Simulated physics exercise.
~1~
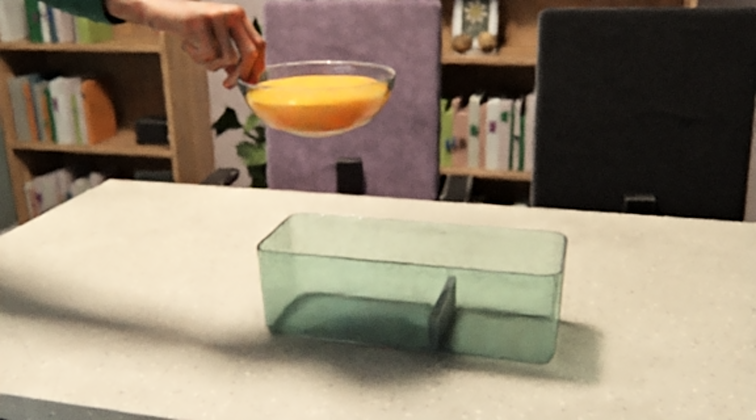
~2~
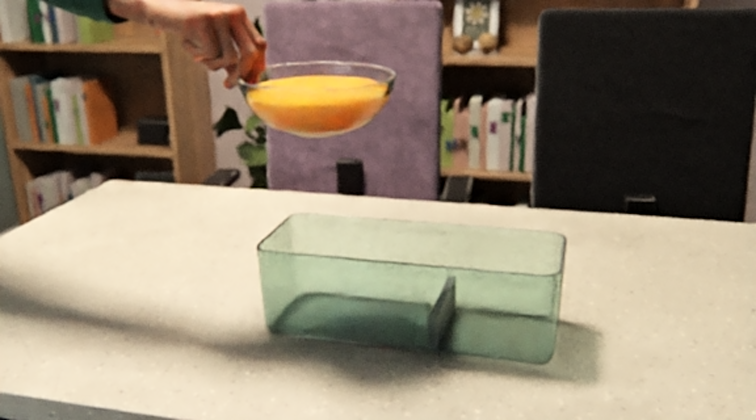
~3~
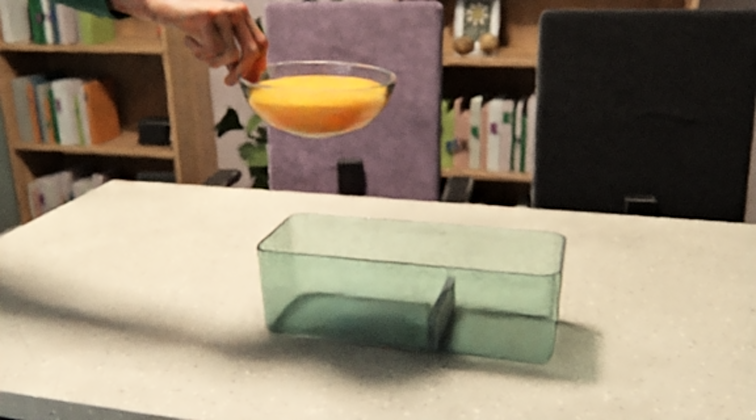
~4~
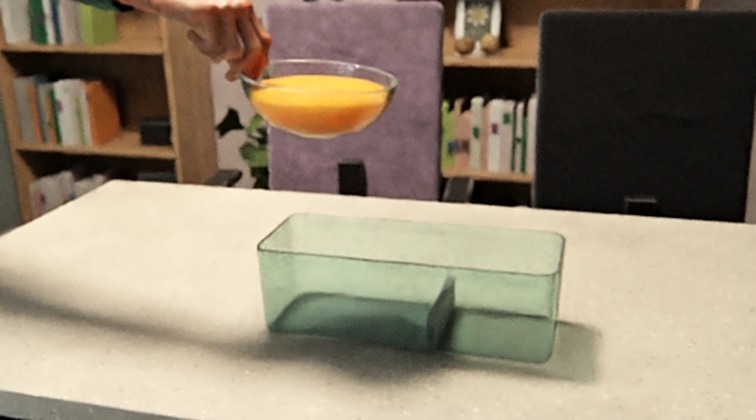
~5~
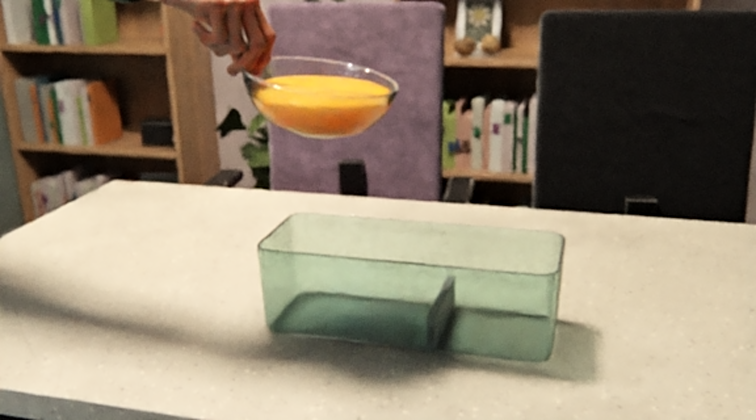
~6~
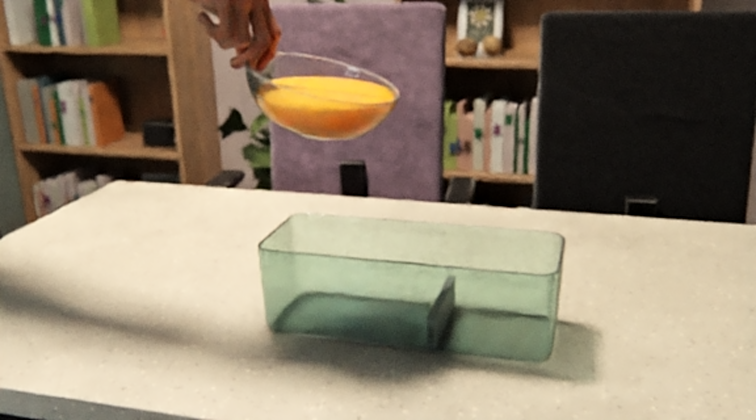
A hand at the upper left holds a clear glass bowl of bright orange-yellow liquid above a pale tabletop, gradually tilting it so its right side dips slightly. Below sits a long, translucent green basin with a low wall across its floor, seen from the front and slightly above. Behind stand a purple chair, a black chair and wooden bookshelves, while the camera stays essentially still.
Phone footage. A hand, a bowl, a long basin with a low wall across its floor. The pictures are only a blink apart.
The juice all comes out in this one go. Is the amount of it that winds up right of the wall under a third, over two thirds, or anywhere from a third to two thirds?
The share that settles right of the wall is one third to two thirds, as I see it.
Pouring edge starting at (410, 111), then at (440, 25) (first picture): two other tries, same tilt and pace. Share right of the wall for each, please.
Roughly 60 % and 75 %.
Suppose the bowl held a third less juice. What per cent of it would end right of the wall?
About 35 in a hundred.
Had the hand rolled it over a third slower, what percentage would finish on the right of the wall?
Roughly 60 in a hundred.
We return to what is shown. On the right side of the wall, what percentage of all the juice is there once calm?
Roughly 50 percent of it.
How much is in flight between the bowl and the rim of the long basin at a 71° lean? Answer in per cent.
Something like 50 per cent of it.
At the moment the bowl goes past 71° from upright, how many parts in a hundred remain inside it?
I'd reckon near 25 percent is still held at that tilt.
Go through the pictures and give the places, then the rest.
The first picture shows tilt 0°; pouring edge (392, 79); surface from (253, 86) to (389, 90); the long basin's rim runs from (274, 232) to (564, 255); the wall's top is at (443, 297).
The second picture shows tilt 1°; pouring edge (392, 80); surface from (253, 86) to (389, 91).
The third picture shows tilt 2°; pouring edge (393, 83); surface from (254, 84) to (389, 93).
The fourth picture shows tilt 6°; pouring edge (394, 87); surface from (256, 84) to (389, 94).
The fifth picture shows tilt 10°; pouring edge (395, 93); surface from (259, 83) to (392, 96).
The sixth picture shows tilt 15°; pouring edge (396, 101); surface from (262, 83) to (395, 97).
A moment on, the bowl is tipped part way and 23 per cent is still to pour, 4 is left of the wall and 24 right of it.
Next, the bowl is tipped right over and 0 per cent is still to pour, 42 is left of the wall and 51 right of it.
Then the bowl is tipped right over and 0 per cent is still to pour, 44 is left of the wall and 52 right of it.
Later the bowl is tipped right over and 0 per cent is still to pour, 44 is left of the wall and 52 right of it.
In the end 44 per cent lies left of the wall, 52 right of it and 5 outside.
